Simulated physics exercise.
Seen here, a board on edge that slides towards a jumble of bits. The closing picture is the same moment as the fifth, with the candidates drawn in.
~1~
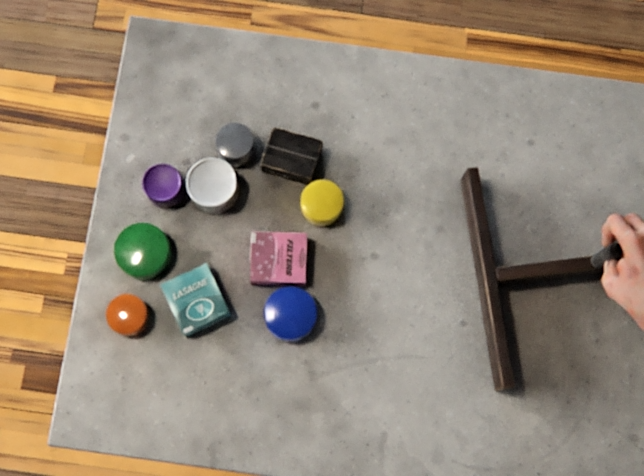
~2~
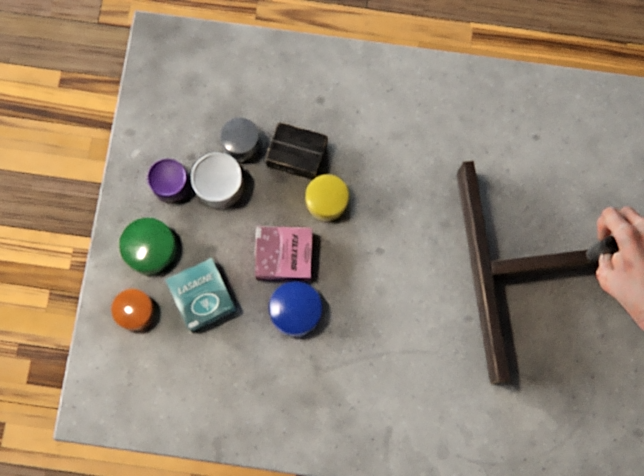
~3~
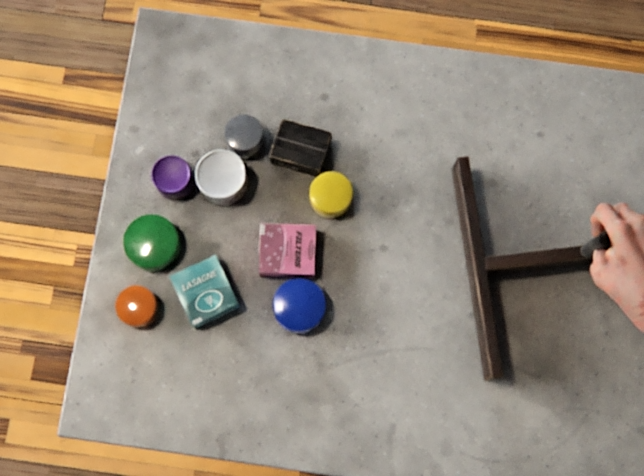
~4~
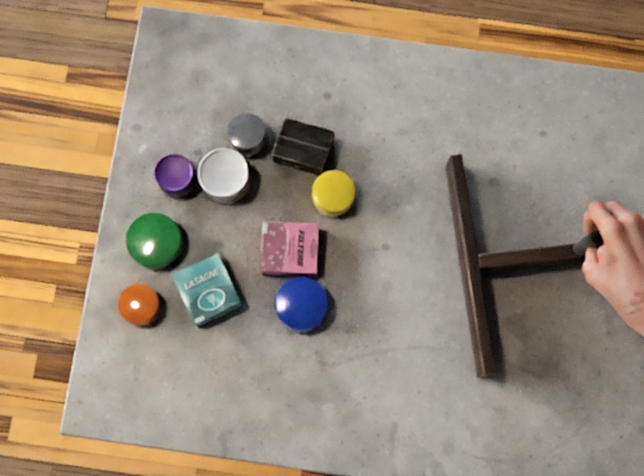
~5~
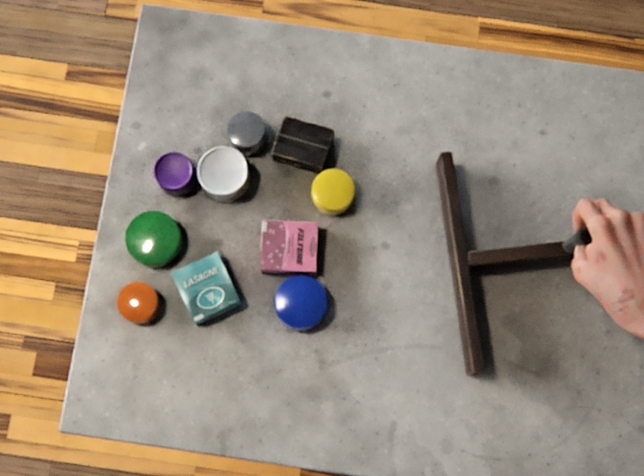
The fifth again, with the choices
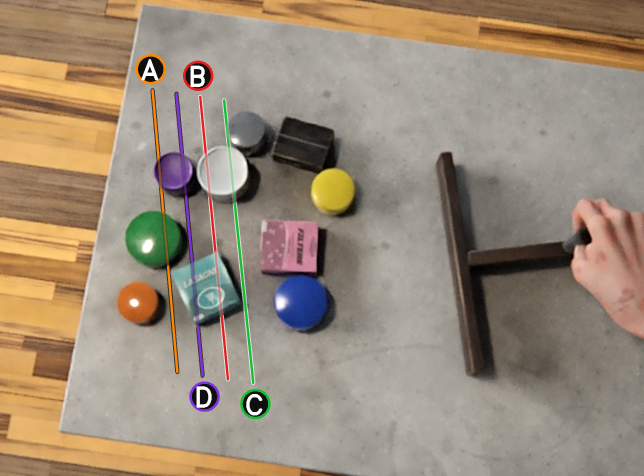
A dark T-shaped board, its handle gripped by a hand at the right, slides slowly leftward a short way across a grey surface towards a cluster of round pots and small boxes. The view shifts slightly at first, while the colourful objects keep their arrangement, untouched, with a gap still separating them from the board.
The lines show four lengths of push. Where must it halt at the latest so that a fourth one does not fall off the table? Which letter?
No fourth one falls up to D.
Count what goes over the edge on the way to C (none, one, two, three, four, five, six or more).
The count is none.
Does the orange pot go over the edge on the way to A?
Yes.
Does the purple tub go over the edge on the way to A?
Yes.
On the marked copy, A at (164, 227); B at (213, 234); C at (238, 237); D at (189, 230).
With D. Early on, board (364, 245); yellow pot (327, 193); orange pot (140, 303).
Further on, board (266, 231); purple tub (152, 170); grey pot (179, 124).
At the end, board (189, 220); grey pot over the edge; purple tub over the edge; three fallen.
As for the rest, A drops four; B is within the limit but short; C is within the limit but short.
